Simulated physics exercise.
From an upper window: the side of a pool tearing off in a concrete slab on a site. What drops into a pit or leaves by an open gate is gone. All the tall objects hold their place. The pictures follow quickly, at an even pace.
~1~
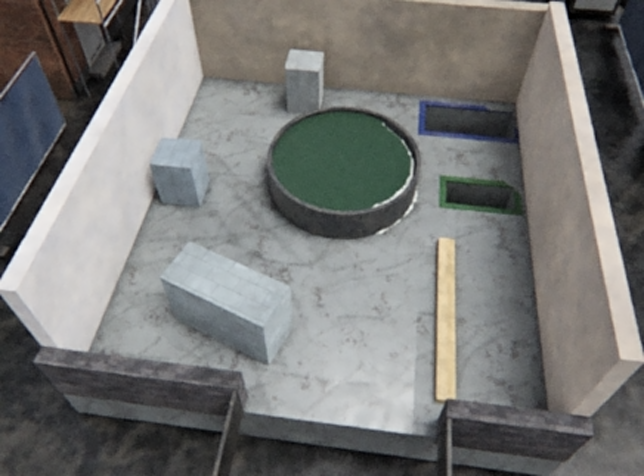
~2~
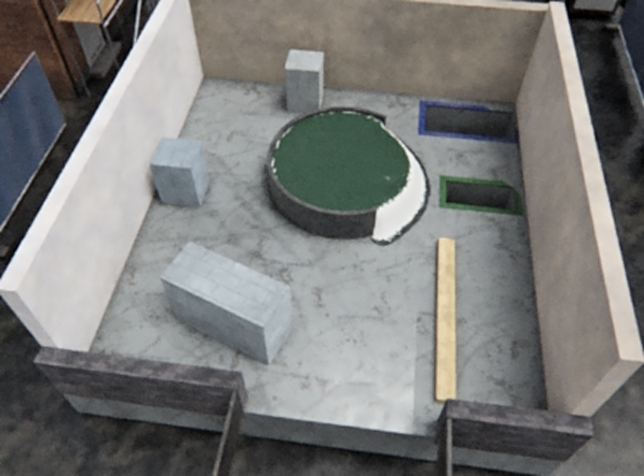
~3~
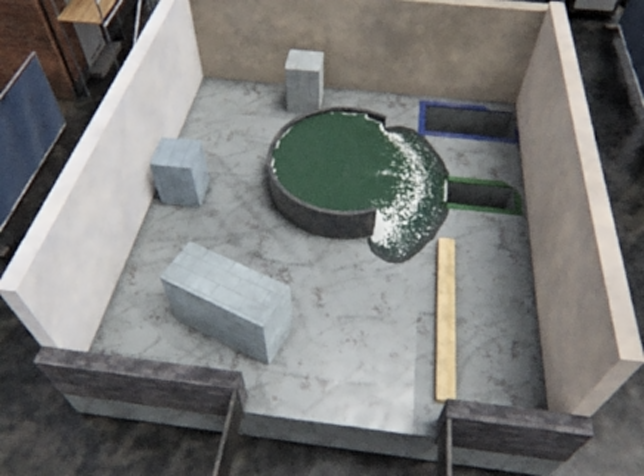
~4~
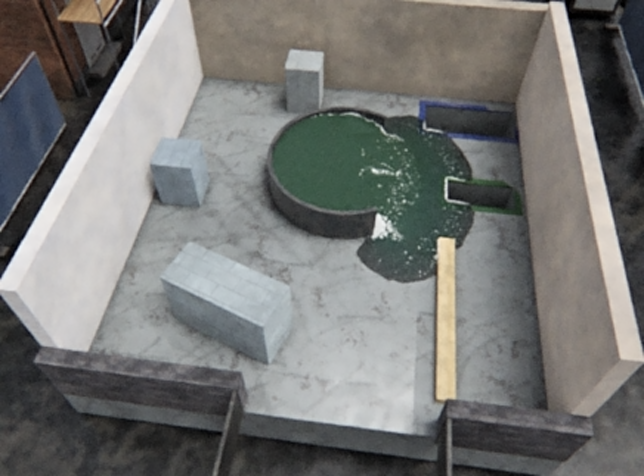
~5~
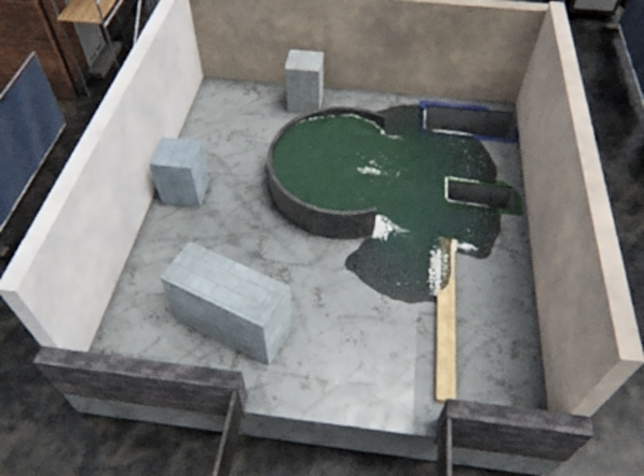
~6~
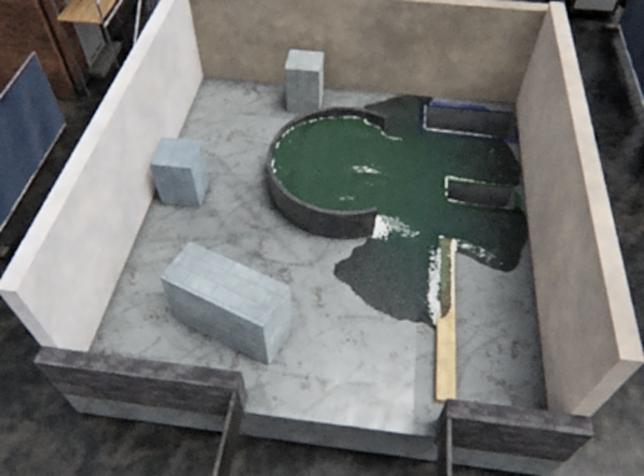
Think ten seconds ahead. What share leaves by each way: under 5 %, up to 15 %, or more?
The gate takes from 5 to 15 %; the green pit takes over 15 %; the blue pit takes over 15 %.
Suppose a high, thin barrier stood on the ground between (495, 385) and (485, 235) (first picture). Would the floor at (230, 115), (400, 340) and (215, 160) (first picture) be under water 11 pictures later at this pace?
One after the other: Not flooded, wet, not flooded.
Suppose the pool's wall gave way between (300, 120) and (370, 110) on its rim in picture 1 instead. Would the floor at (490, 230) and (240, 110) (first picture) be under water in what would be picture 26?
In that order: Free of water, covered.
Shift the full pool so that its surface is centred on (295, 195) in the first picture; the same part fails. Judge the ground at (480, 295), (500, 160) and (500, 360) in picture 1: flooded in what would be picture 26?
In that order: Awash, under water, covered.
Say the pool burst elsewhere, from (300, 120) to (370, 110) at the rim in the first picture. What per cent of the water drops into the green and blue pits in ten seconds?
Parts in a hundred: Green 2, blue 30.
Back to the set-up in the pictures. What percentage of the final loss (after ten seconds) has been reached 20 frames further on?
Some 60 per cent.
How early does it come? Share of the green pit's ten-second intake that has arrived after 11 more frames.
About 35 per cent.
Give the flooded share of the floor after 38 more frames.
Near 40 in a hundred.
A moment on, water covers 30 % of the floor; the gate 0 %, the green pit 6 %, the blue pit 6 %.
Next, water covers 35 % of the floor; the gate 1 %, the green pit 15 %, the blue pit 11 %.
Then, water covers 35 % of the floor; the gate 4 %, the green pit 25 %, the blue pit 17 %.
Later, water covers 40 % of the floor; the gate 7 %, the green pit 33 %, the blue pit 22 %.
In the end, water covers 40 % of the floor; the gate 10 %, the green pit 39 %, the blue pit 24 %.
